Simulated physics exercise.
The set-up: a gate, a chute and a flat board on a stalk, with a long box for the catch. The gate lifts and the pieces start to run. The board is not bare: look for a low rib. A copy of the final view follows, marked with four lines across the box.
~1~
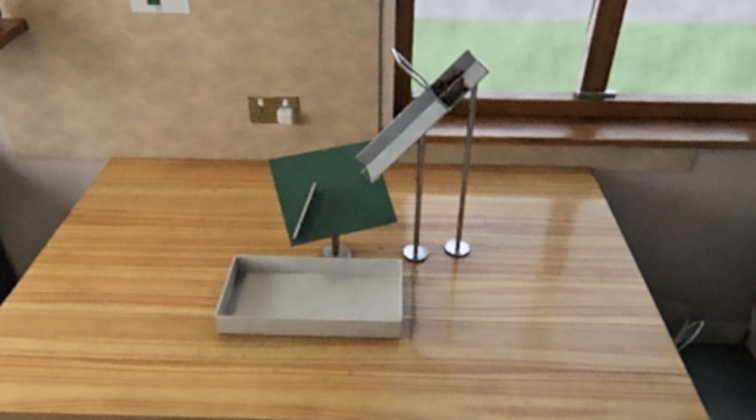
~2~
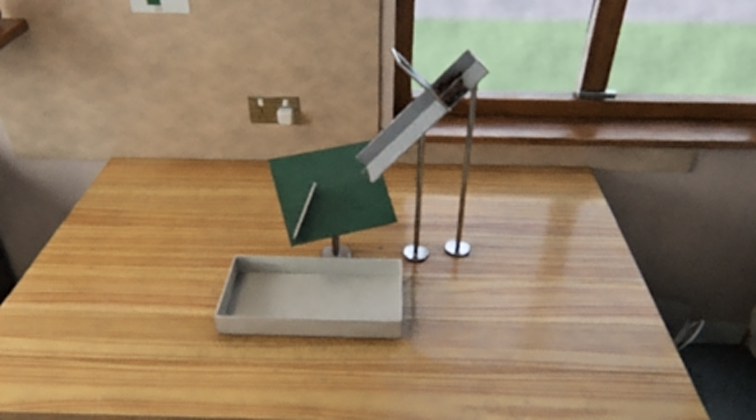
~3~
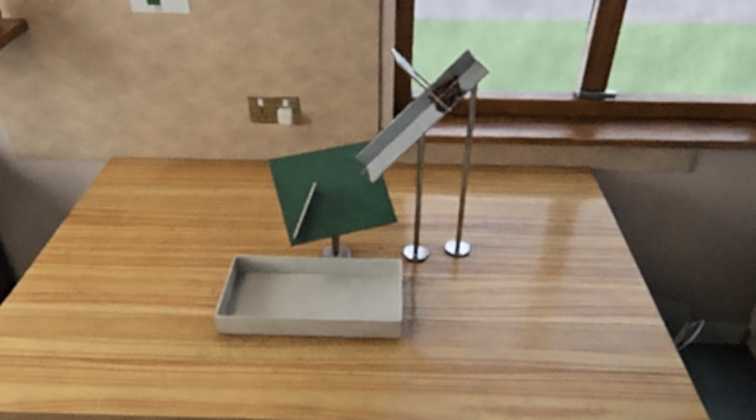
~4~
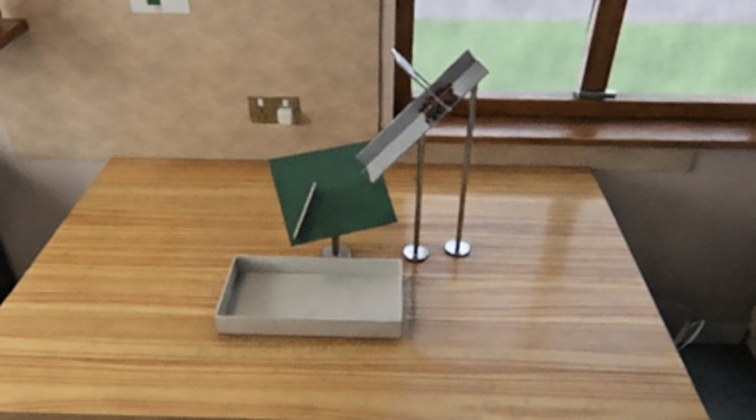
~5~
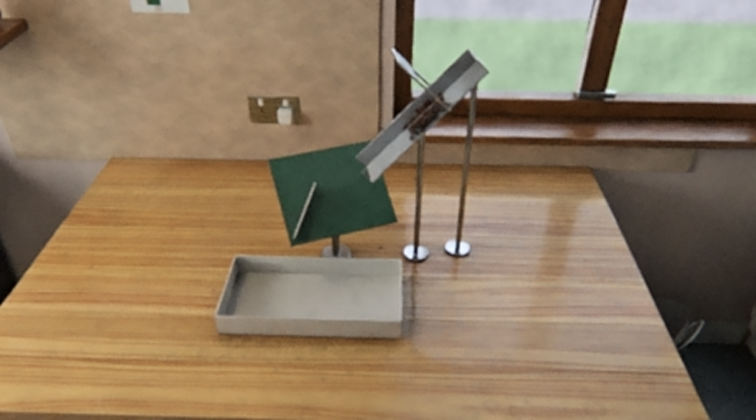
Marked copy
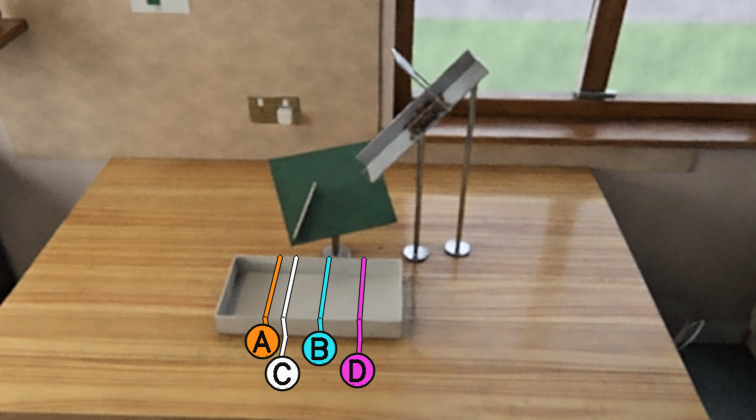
The clip shows a sloping metal chute above a tilted green board with a low rib and an empty long box on a wooden table; a gate lifts, then small dark pieces slide partway down the chute toward the left.
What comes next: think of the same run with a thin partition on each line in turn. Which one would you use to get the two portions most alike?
Use line B.
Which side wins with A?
The right side.
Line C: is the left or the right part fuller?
The right side.
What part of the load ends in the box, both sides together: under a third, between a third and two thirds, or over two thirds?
About that: Over two thirds.
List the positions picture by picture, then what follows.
The first picture shows load behind the gate at (447, 88), flat chocolate drops; lip of the chute at (370, 174), sloping fairly steeply.
The second picture shows middle of the board at (333, 191), tilted fairly steeply; middle of its low edge at (346, 234); of its high edge at (321, 149).
The third picture shows front corners of the box at (215, 316) and (401, 321), empty; front of the load at (437, 107).
The fourth picture shows middle of the load at (440, 104); its front at (420, 111), about a quarter of the way to the lip; rib from (315, 183) to (295, 235).
The fifth picture shows middle of the load at (429, 115); its front at (405, 128), about half of the way to the lip.
On the marked copy, line A crosses the front rim at (265, 317); line B crosses the front rim at (320, 319); line C crosses the front rim at (283, 318); line D crosses the front rim at (359, 320).
With A, of what is caught, none on the left of the divider, all on the right.
With B, of what is caught, about half on the left of the divider, about half on the right.
With C, of what is caught, a small part on the left of the divider, nearly all on the right.
With D, of what is caught, most on the left of the divider, a small part on the right.
